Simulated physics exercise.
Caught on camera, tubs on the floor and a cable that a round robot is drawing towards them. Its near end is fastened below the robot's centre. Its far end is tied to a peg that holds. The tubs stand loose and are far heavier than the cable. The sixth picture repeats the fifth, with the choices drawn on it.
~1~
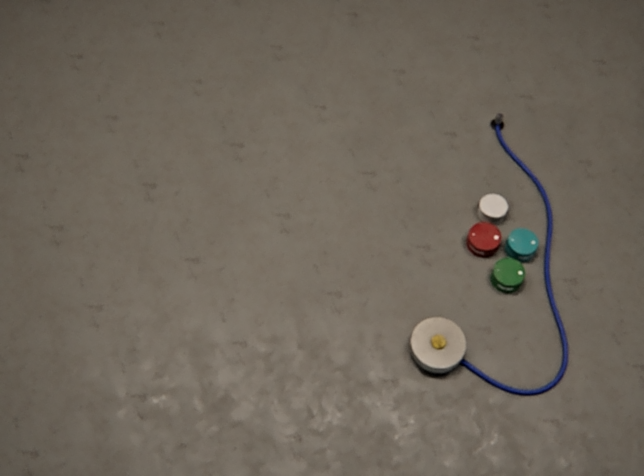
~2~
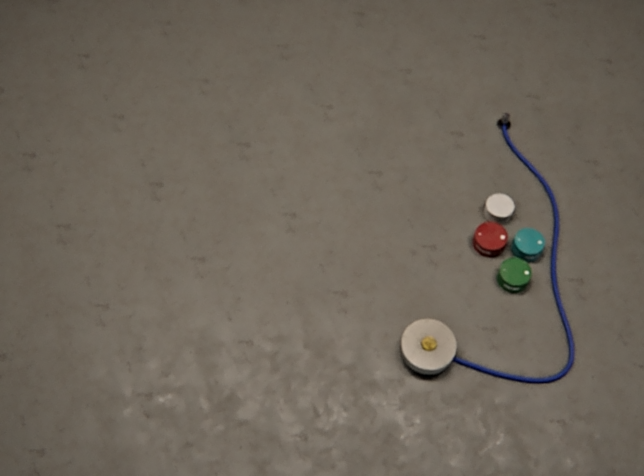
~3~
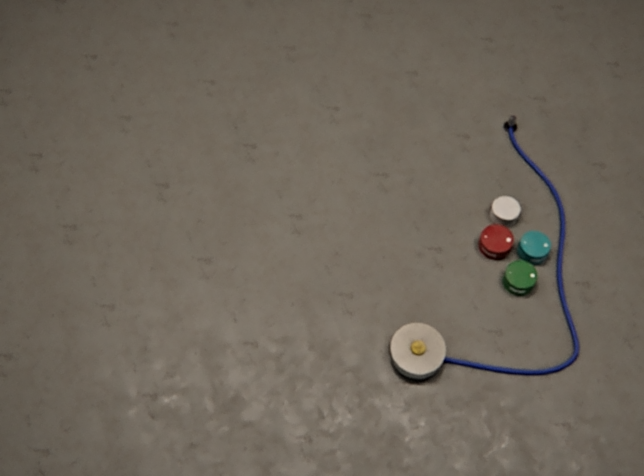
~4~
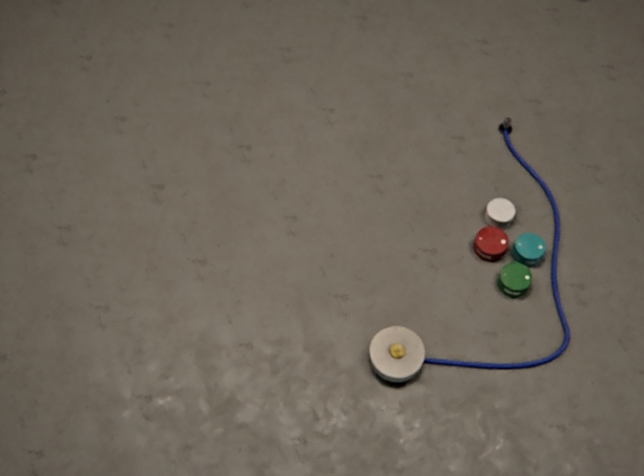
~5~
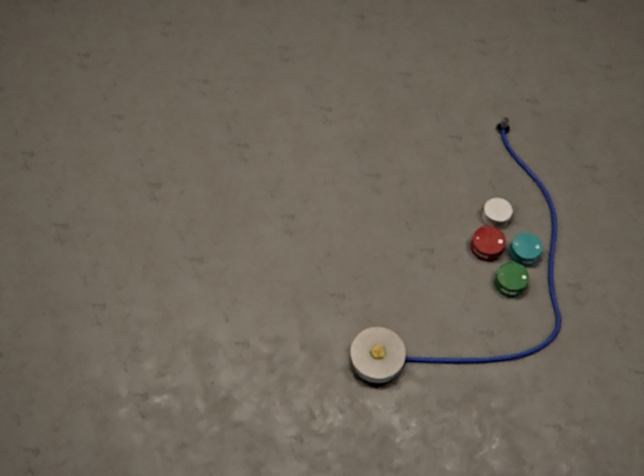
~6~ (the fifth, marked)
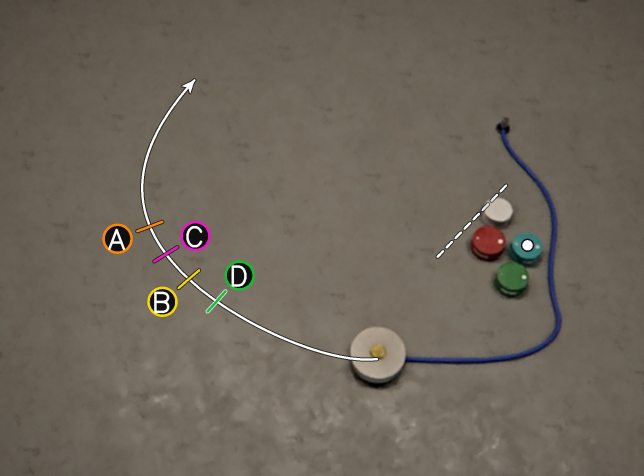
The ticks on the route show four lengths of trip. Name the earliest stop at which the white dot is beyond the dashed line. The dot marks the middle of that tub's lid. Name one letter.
Up to mark B.
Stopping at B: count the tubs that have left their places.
Four.
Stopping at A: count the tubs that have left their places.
Four.
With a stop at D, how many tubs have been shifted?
Four.
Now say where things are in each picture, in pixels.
Green tub (508, 275); red tub (484, 240); white tub (493, 209), in the first picture.
Robot (428, 347); peg (505, 120), in the second picture.
Robot (418, 351); green tub (520, 278), in the third picture.
Robot (397, 355); white tub (500, 213), in the fourth picture.
Robot (378, 356); turquoise tub (526, 250); green tub (511, 280); red tub (488, 244), in the fifth picture.
On the marked copy, A at (150, 226); B at (189, 279); C at (166, 254); D at (217, 301); the dashed line at (472, 221); the route from (377, 359) via (166, 254) to (194, 80); the white dot at (528, 245).
Taking B. A third of the way, robot (303, 342); turquoise tub (526, 250).
Two thirds of the way, robot (235, 310); turquoise tub (491, 235); green tub (471, 253); red tub (460, 227).
When it is over, robot (188, 275); turquoise tub (461, 219); green tub (436, 231); red tub (434, 205); white tub (473, 199); the dot on the turquoise tub is over the dashed line.
As for the rest, A does it too, but is farther than needed; C does it too, but is farther than needed; D leaves the dotted tub short, at (479, 230).
